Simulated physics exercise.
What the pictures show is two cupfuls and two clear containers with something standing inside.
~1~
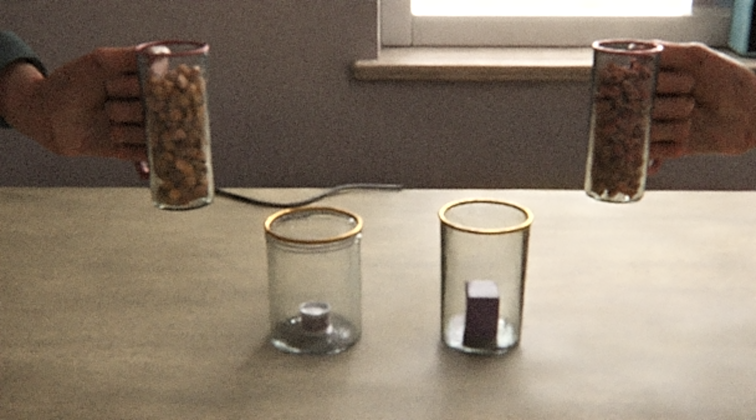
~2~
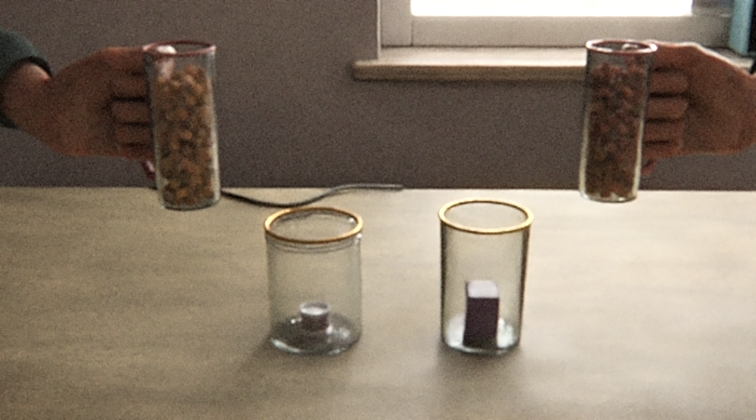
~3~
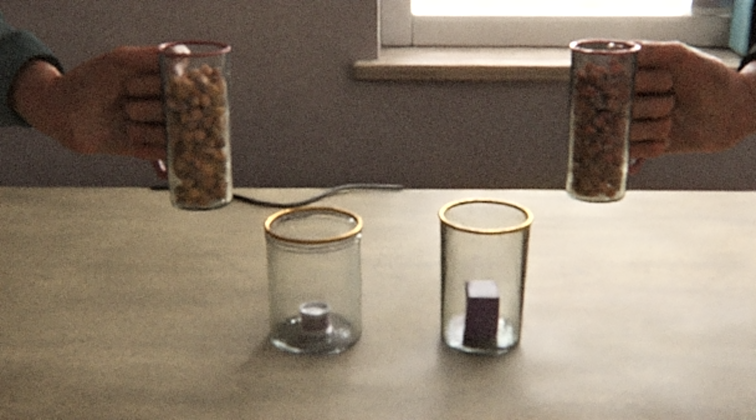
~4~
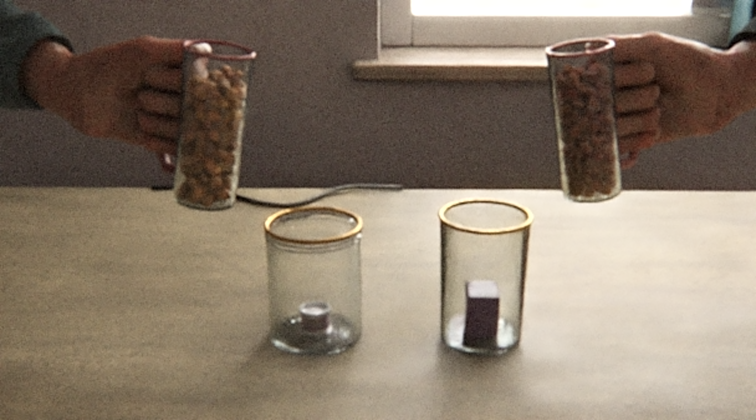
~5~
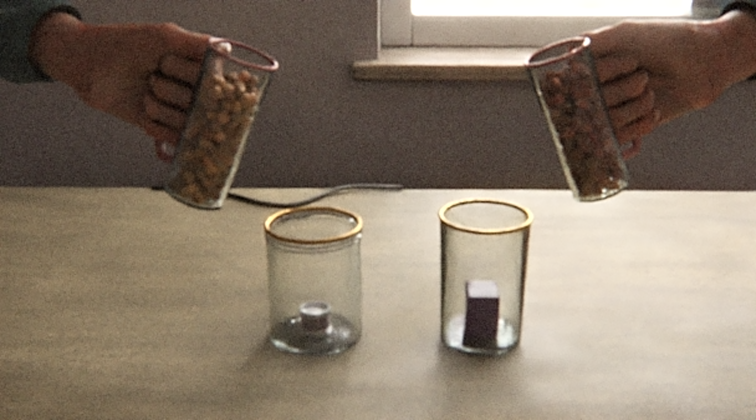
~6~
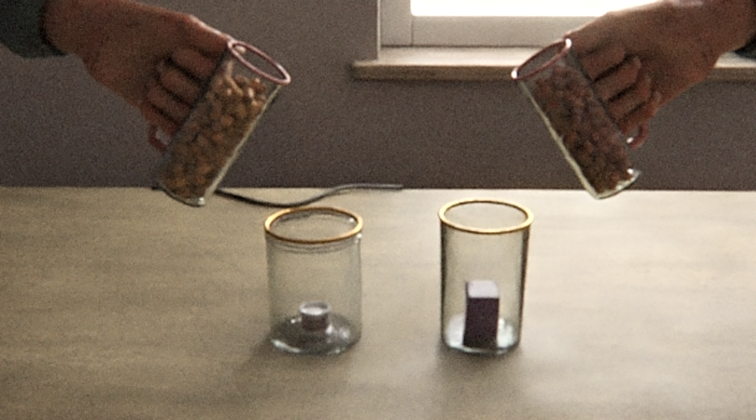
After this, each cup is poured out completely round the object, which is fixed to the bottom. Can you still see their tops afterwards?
In the end left thing: I think it will be smothered completely; right thing: I think it will be smothered completely.
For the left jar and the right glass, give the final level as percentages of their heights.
I'd say the left reaches about 50 in a hundred of its height, and the right about 60 in a hundred.
Then, 0.35 s after the last picture, left jar empty, all of its cupful still in the cup; right glass empty, all of its cupful still in the cup.
Then, 0.73 s after the last picture, left jar nearly empty, nearly all of its cupful still in the cup; right glass nearly empty, nearly all of its cupful still in the cup.
Then, 1.17 s after the last picture, left jar a third full, a stray few of its cupful still in the cup; right glass half full, a stray few of its cupful still in the cup.
At rest, left jar half full (surface near (314, 278)), nothing beside it; right glass two thirds full (surface near (483, 265)), nothing beside it; the left thing is covered; the right thing is covered.
